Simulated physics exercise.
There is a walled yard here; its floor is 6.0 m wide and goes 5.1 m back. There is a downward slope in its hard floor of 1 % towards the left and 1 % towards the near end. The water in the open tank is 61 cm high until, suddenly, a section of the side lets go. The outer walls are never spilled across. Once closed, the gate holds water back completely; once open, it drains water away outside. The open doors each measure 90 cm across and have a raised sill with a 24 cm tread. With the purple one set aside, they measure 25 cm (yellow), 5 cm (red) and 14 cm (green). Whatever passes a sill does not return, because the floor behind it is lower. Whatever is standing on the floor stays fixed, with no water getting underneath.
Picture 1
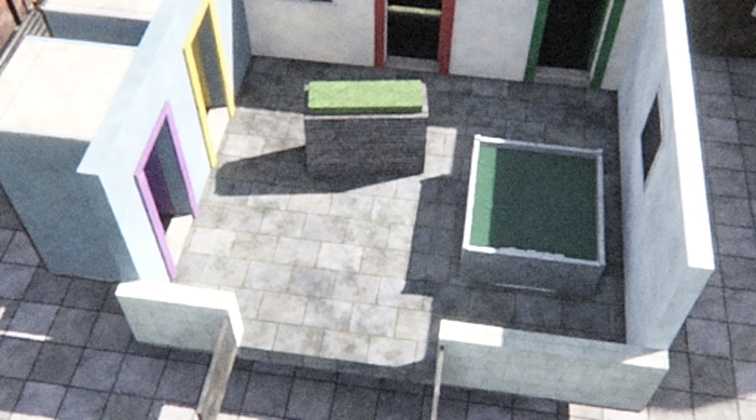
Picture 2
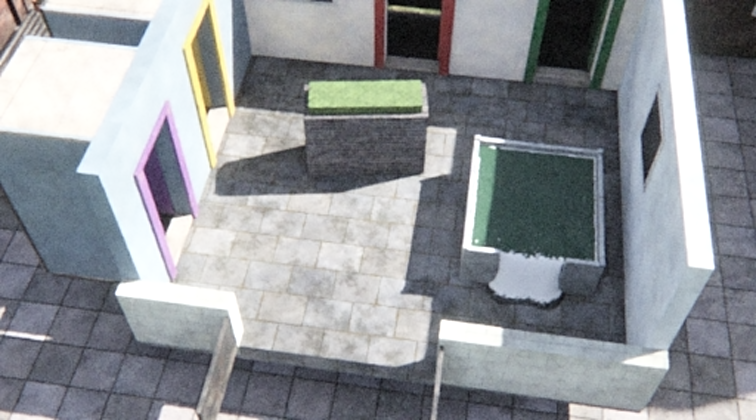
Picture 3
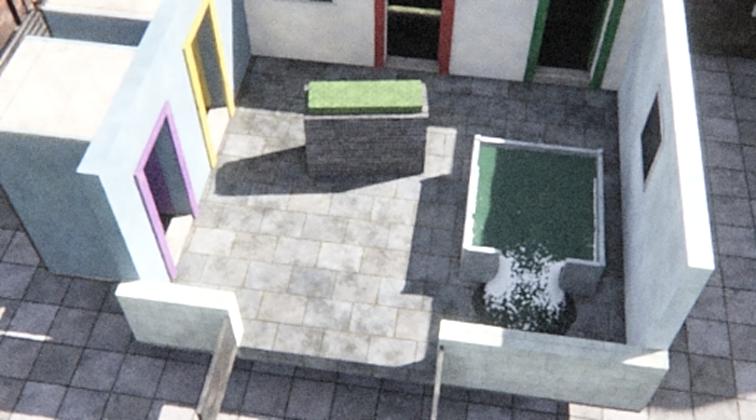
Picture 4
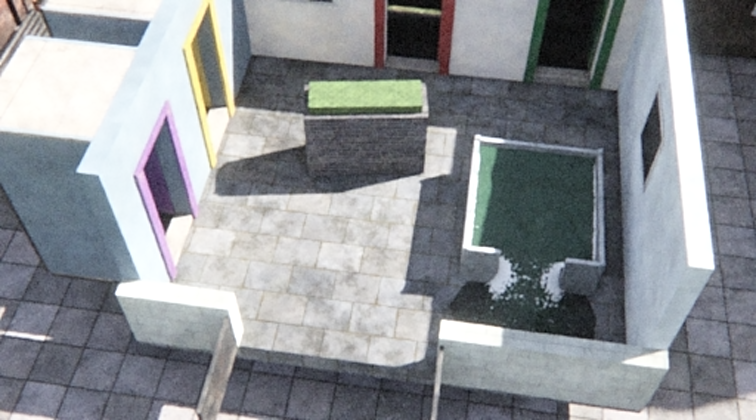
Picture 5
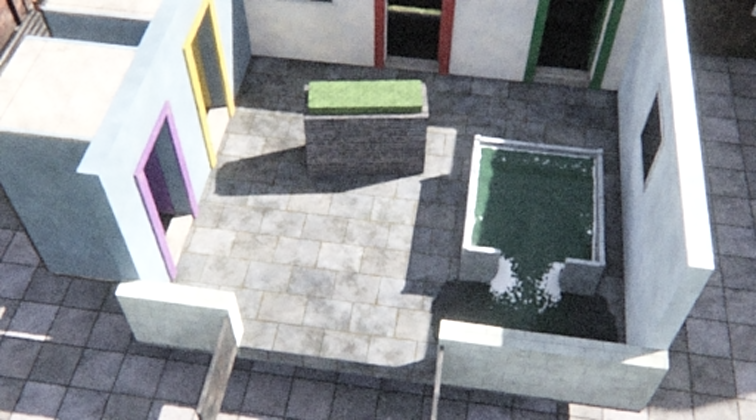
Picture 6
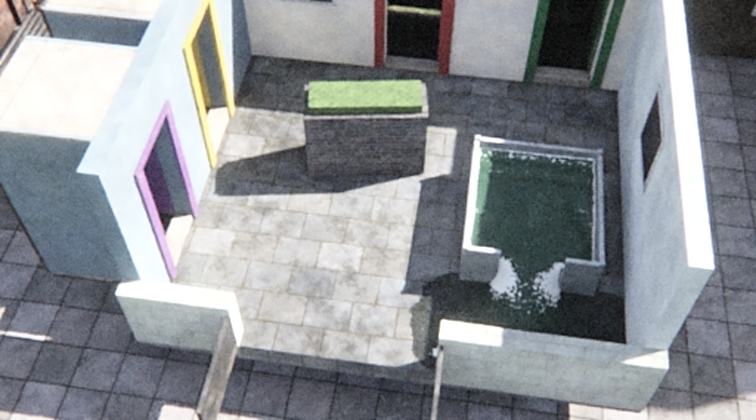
At the start, an open tank of dark green water stands whole and still at the right of a walled, paved yard. Then part of its near side gives way and water pours out, foaming white, and spreads darkly across the paving along the low front wall, reaching leftward.
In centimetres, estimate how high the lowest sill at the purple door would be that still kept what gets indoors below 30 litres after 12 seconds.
It comes to roughly 7 cm.
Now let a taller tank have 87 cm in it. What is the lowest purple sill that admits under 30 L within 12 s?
It would take a step of about 11.5 cm.
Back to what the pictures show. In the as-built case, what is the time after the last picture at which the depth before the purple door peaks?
I'd say near 2.6 seconds.
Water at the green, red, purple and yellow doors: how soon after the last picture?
So green sees it at 2.4 s, red at 3.8 s, purple at 2.0 s and yellow at 3.2 s.
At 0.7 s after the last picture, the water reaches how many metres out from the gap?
Around 3.0 m from the gap.
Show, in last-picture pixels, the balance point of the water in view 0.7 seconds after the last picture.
I'd say around (526, 267).
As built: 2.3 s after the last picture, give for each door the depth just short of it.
Depths in cm: Green 1, red 0, purple 10, yellow 0.
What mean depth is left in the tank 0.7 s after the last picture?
On average, around 41 cm.
Then, 0.7 s after the last picture water covers 15 % of the floor, deepest (46 cm) near (609, 377); it has not reached the purple door.
Then, 2.3 s after the last picture water covers 45 % of the floor, deepest (26 cm) near (522, 353); 10 cm at the purple door, 0 litres in over its 11 cm sill.
Then, 11.3 s after the last picture water covers 95 % of the floor, deepest (12 cm) near (159, 318); 9 cm at the purple door, 1 litre in over its 11 cm sill.
At the purple door as built, the water peaked near 13 cm, 2.5 s after the last picture.
Run again over the same 12 s with other heights there, 51 litres in over 6 cm, 13 litres over 8 cm. The limit of 30 litres is kept from about 7 cm up.
